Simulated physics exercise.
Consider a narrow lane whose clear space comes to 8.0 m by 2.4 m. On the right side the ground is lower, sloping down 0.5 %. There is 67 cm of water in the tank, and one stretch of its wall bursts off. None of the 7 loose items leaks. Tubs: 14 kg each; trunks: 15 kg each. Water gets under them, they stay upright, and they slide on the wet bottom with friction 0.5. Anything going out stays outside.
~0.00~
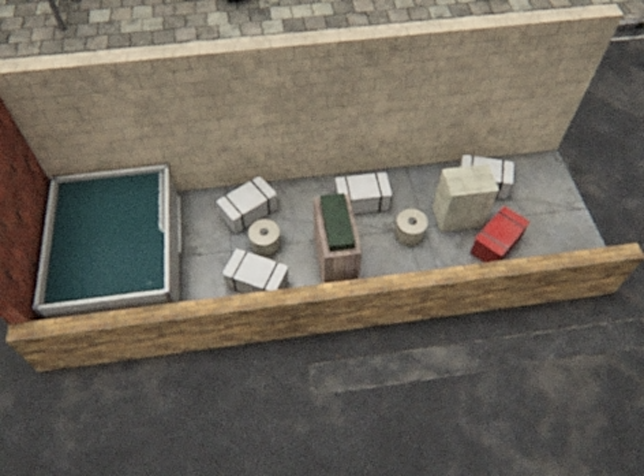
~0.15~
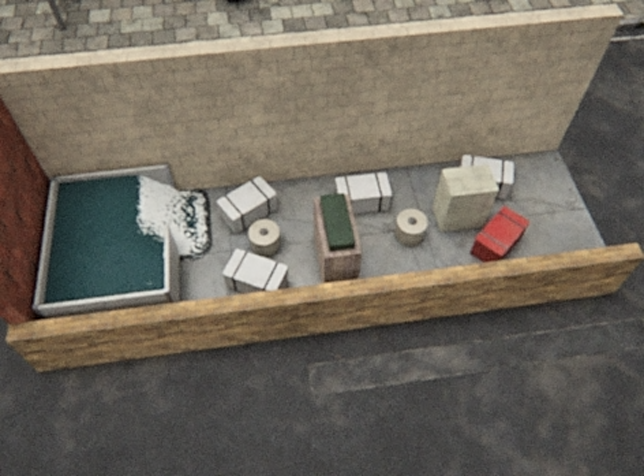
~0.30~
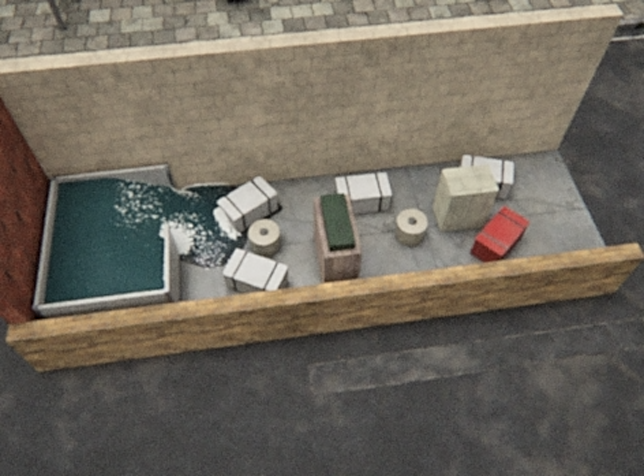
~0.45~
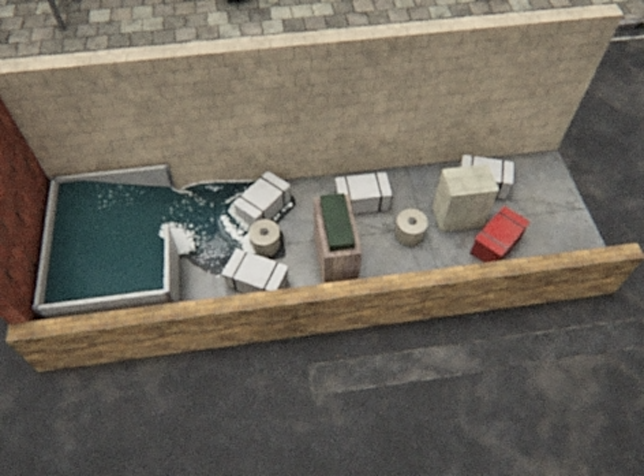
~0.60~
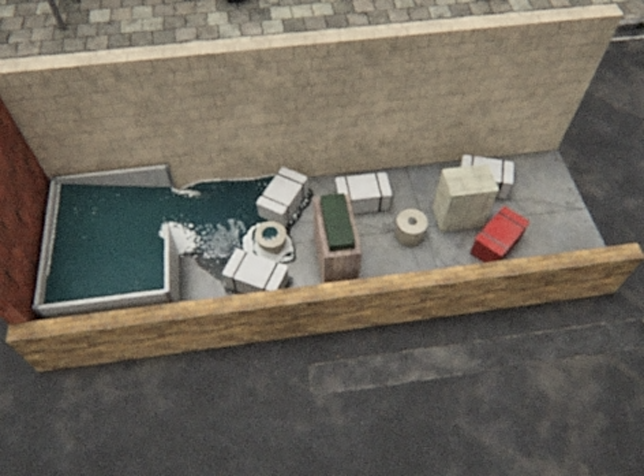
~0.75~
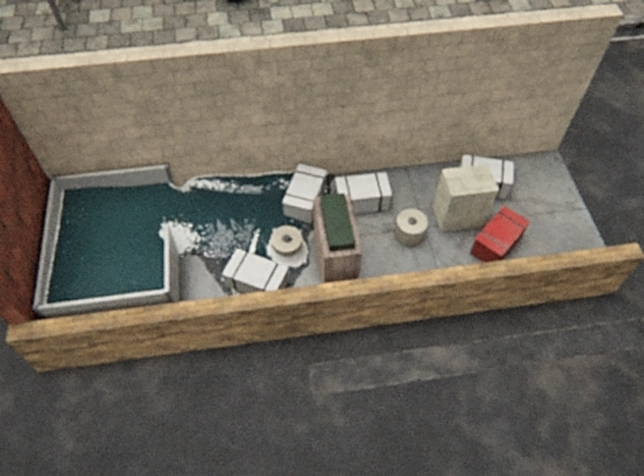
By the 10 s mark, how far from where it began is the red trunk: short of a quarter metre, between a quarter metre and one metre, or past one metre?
It is past one metre away.
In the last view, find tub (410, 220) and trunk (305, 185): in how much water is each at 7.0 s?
Depth approx. 5 cm / 12 cm.
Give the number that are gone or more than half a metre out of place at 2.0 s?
4 in all.
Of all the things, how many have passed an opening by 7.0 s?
I count 2 of them.
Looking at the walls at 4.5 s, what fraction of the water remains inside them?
Still held: Near 80 %.
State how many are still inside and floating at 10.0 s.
The count is 2.
After 2.0 s the red trunk is near (503, 230), 0.0 m from its start, aground; 0 of 7 are out; 3 afloat.
After 4.5 s the red trunk has gone out; 2 of 7 are out; 3 afloat.
After 7.0 s the red trunk has gone out; 2 of 7 are out; 3 afloat.
After 10.0 s the red trunk has gone out; 2 of 7 are out; 2 afloat.
